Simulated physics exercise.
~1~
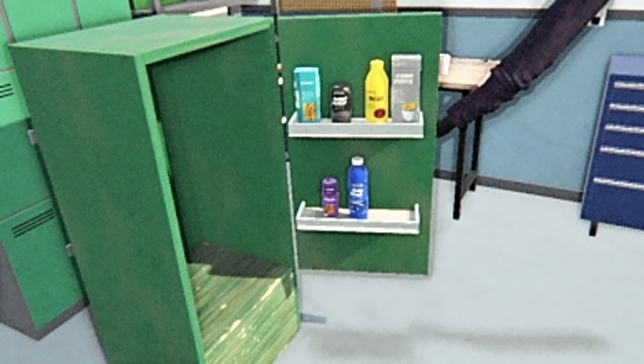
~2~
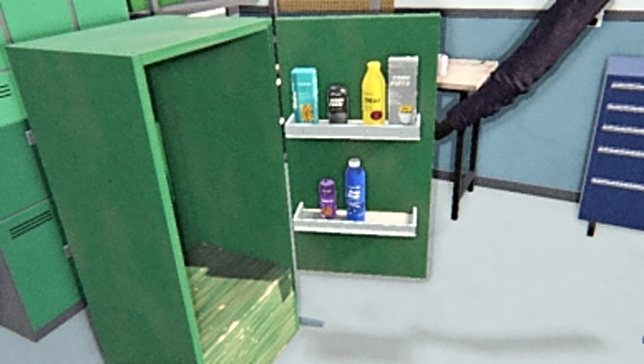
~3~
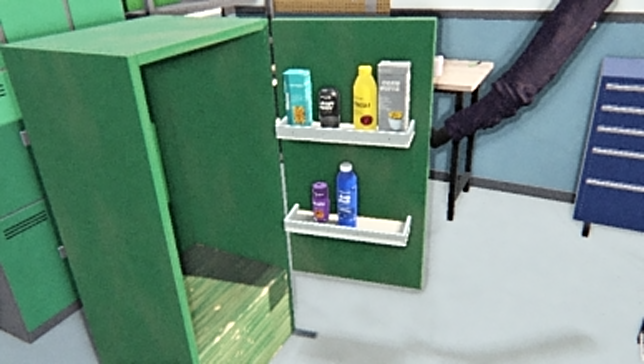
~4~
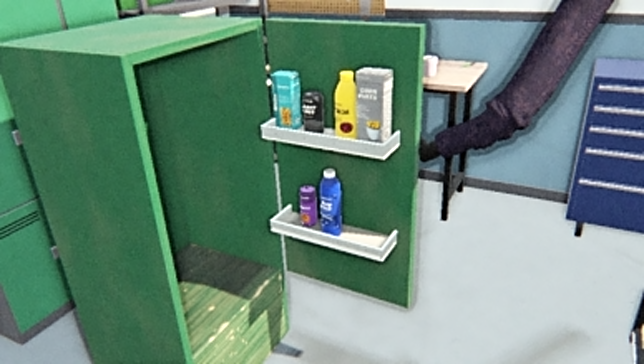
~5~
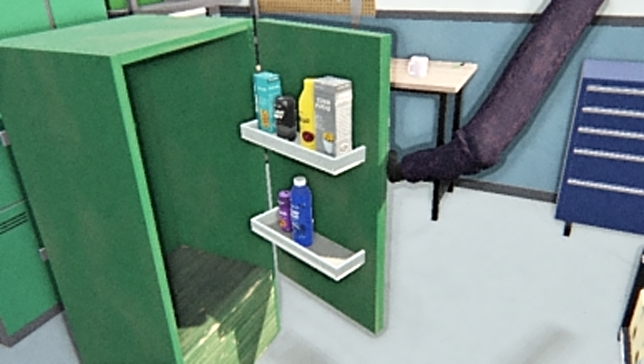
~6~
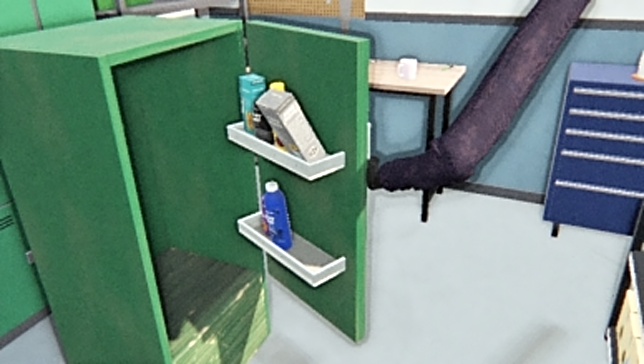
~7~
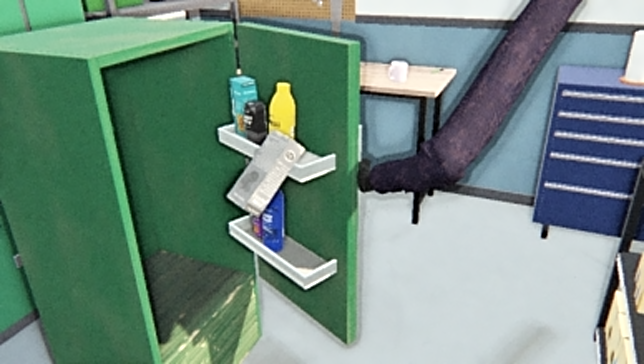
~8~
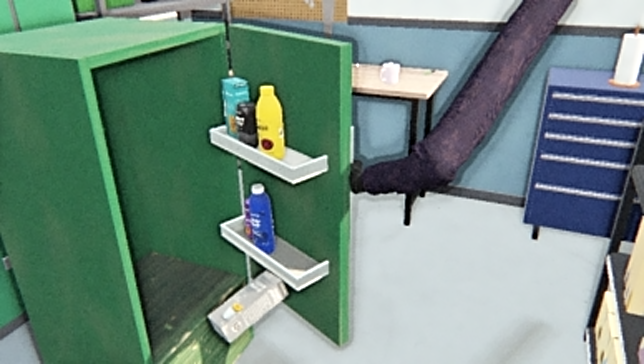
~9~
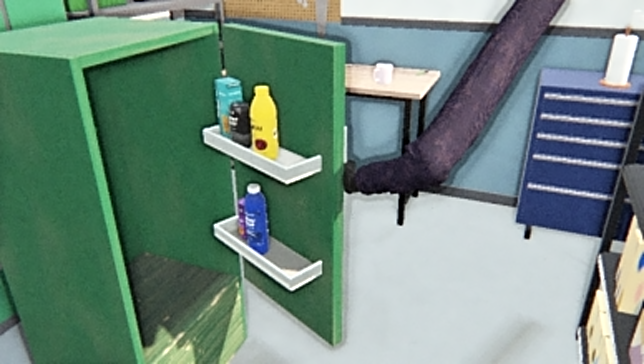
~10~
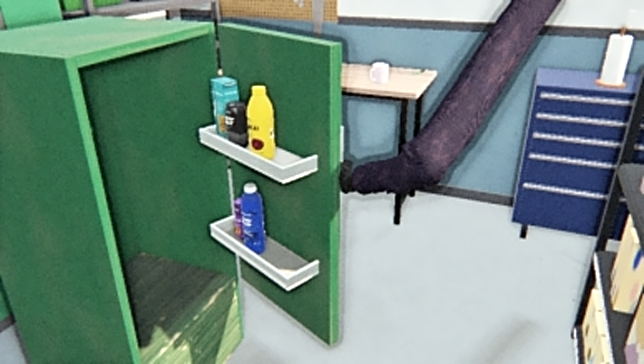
In a workshop, a dark, sleeve-like arm swung a green cabinet's door partly closed, and the grey carton tipped off the upper rack, tumbled past the lower one and dropped out of sight, while the other bottles and containers stayed on their racks.
